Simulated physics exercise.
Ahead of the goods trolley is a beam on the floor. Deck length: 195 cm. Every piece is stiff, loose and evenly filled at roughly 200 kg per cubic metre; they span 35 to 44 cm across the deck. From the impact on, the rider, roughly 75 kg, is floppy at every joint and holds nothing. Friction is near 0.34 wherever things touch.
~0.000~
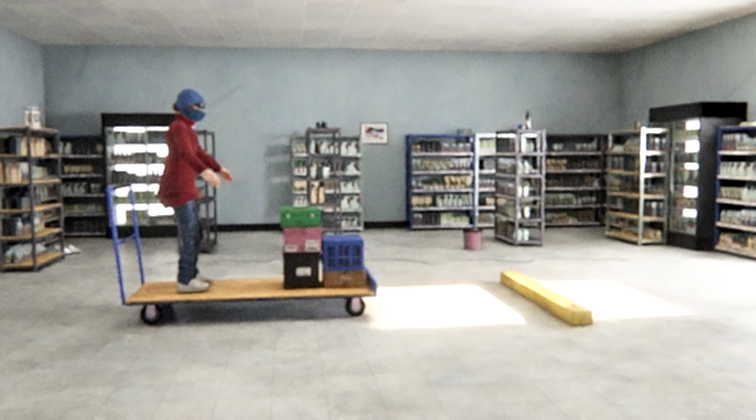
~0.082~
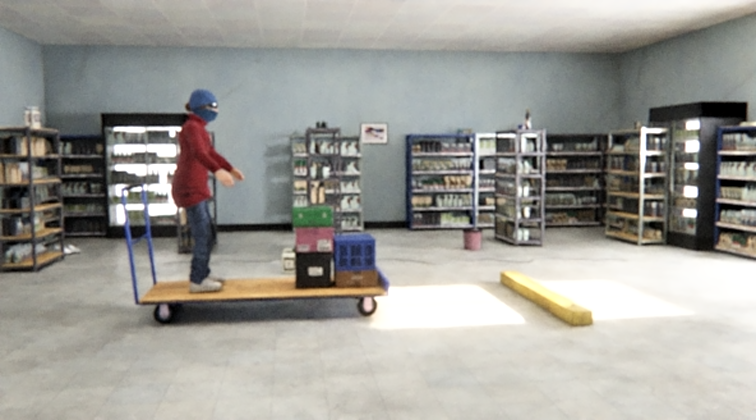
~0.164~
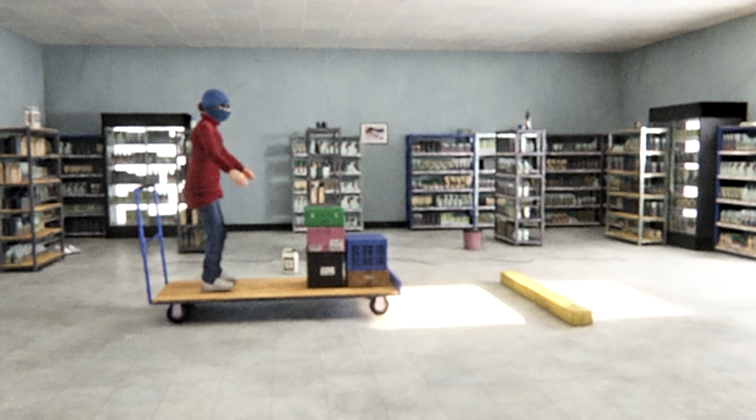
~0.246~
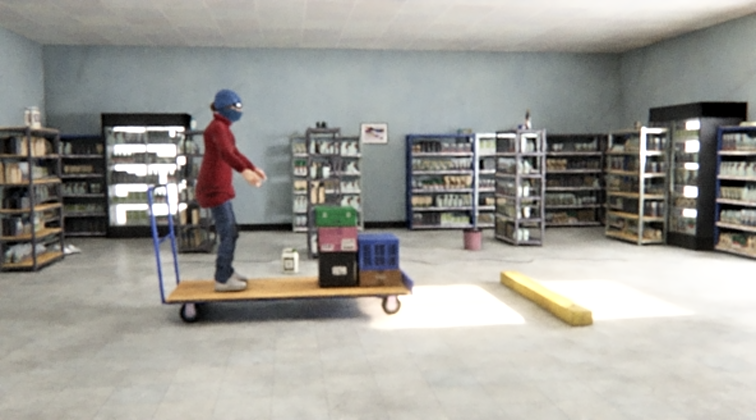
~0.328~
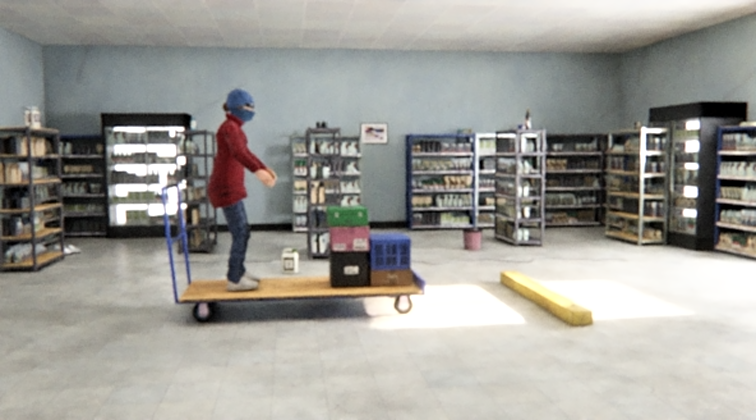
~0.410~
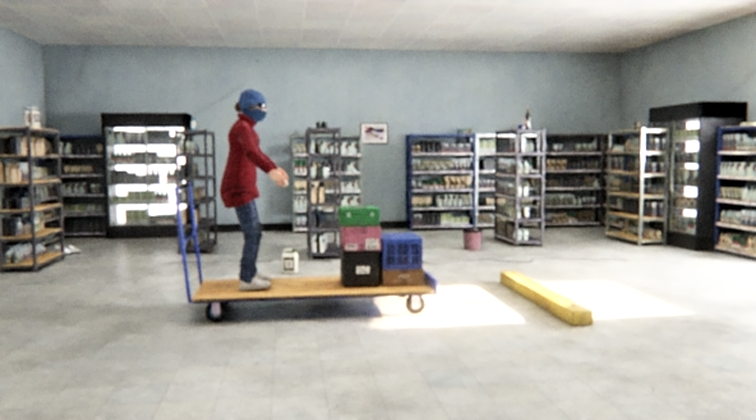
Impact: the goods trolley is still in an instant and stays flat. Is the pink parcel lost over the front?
At this pace the pink parcel remains on the deck.
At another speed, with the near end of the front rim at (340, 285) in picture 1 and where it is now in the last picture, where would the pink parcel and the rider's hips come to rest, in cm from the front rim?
In that case pink 30 past, hips 80 behind.
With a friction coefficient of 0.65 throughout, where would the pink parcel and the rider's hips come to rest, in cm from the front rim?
In that case pink 40 behind, hips 130 behind.
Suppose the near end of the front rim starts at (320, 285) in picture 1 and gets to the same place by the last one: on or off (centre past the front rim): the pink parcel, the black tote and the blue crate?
In that case pink off, black on, blue off.
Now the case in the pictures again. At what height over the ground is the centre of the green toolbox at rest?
About 40 cm.
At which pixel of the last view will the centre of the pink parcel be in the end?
Around (520, 244).
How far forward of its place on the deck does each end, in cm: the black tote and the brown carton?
Black 10, brown 5.
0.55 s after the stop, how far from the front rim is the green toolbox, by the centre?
Some 15 cm behind it.
After 1.26 s the deck stops.
After 1.51 s the pink parcel is 39 cm behind the rim, tilted 5°, near (499, 233) in the last picture's view.
After 1.81 s the pink parcel is 30 cm behind the rim, tilted 55°, near (509, 237) in the last picture's view.
After 2.26 s the pink parcel is 20 cm behind the rim, tilted 35°, near (520, 244) in the last picture's view.
At rest, 3.2 s, past the rim, blue crate and green toolbox; behind it, black tote, brown carton, pink parcel and the rider's hips.
